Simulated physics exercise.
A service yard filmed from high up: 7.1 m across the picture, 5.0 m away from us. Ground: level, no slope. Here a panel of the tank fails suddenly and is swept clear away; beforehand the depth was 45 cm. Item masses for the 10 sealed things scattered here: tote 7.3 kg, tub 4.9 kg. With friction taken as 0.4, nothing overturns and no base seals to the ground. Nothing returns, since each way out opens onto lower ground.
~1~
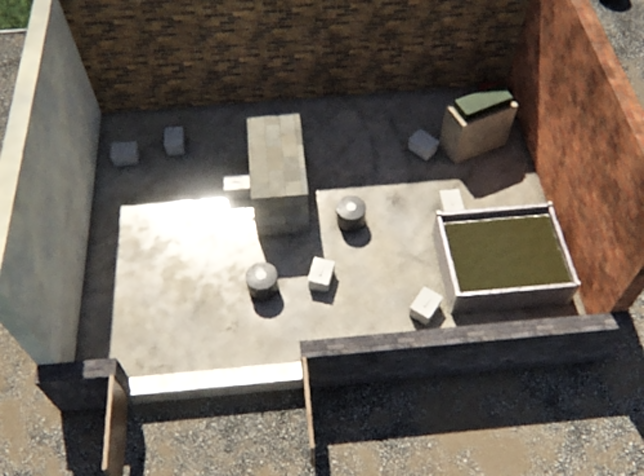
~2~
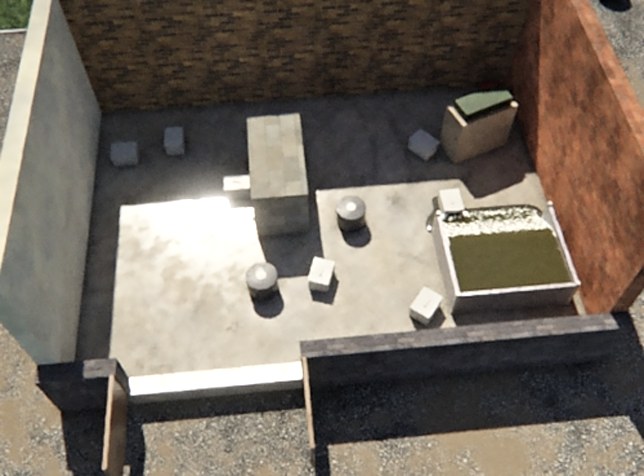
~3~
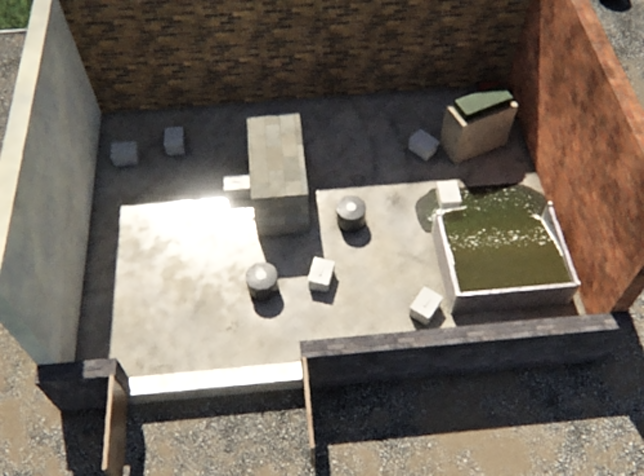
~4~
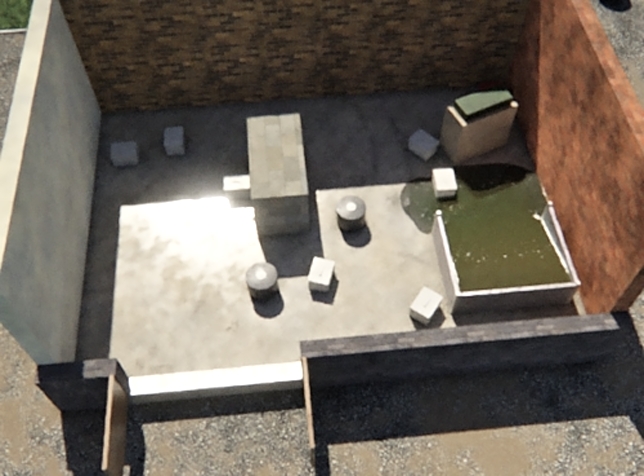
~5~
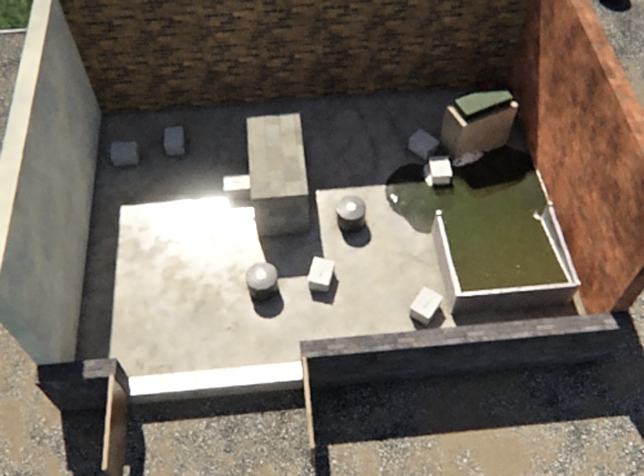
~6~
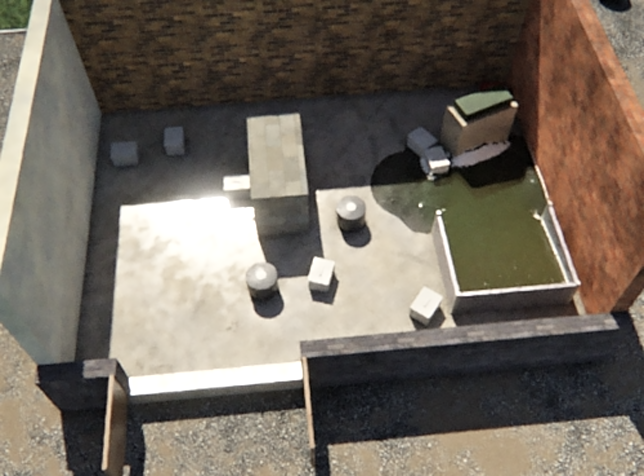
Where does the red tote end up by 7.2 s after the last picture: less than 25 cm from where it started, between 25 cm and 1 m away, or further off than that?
It will cover a great distance.
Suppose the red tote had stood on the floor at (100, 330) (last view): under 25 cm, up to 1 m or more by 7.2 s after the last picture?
Outcome: It sits still.
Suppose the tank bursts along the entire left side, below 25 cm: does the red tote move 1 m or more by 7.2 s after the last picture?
The red tote remains in place.
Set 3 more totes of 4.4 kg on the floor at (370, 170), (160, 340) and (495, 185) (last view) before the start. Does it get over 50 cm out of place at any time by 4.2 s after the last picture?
Order as asked - farther, not as far, farther.
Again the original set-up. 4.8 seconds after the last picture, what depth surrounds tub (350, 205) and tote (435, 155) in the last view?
I'd estimate 5 cm for the first and 4 cm for the second.
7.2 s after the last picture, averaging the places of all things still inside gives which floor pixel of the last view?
They average out to somewhere around (262, 214).
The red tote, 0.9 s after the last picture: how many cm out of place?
20 cm, give or take.
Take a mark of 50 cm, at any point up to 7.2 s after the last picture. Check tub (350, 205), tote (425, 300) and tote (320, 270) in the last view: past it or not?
In turn: Over, short of it, short of it.
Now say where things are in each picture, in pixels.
The first picture shows the red tote at (494, 88), on the bottom; 2.0 m2 under water; 0 of 10 have shifted.
The second picture shows the red tote at (494, 88), on the bottom; water covers 2.7 m2; 0 of 10 have shifted.
The third picture shows the red tote at (494, 88) rests on the ground; water covers 3.5 m2; 1 of 10 have shifted.
The fourth picture shows the red tote at (494, 88) rests on the ground; water covers 4.4 m2; 1 of 10 have shifted.
The fifth picture shows the red tote at (494, 88), on the bottom; water covers 5.2 m2; 1 of 10 have shifted.
The sixth picture shows the red tote at (494, 88) rests on the ground; water covers 5.9 m2; 2 of 10 have shifted.
Then, 0.9 s after the last picture the red tote is near (488, 82), 0.2 m from its start, aground; 0 of 10 are out; 1 afloat.
Then, 2.8 s after the last picture the red tote is near (403, 122), 1.8 m from its start, afloat; 0 of 10 are out; 3 afloat.
Then, 4.8 s after the last picture the red tote is near (389, 138), 2.2 m from its start, aground; 0 of 10 are out; 1 afloat.
Then, 7.2 s after the last picture the red tote is near (389, 138), 2.2 m from its start, aground; 0 of 10 are out; 1 afloat.
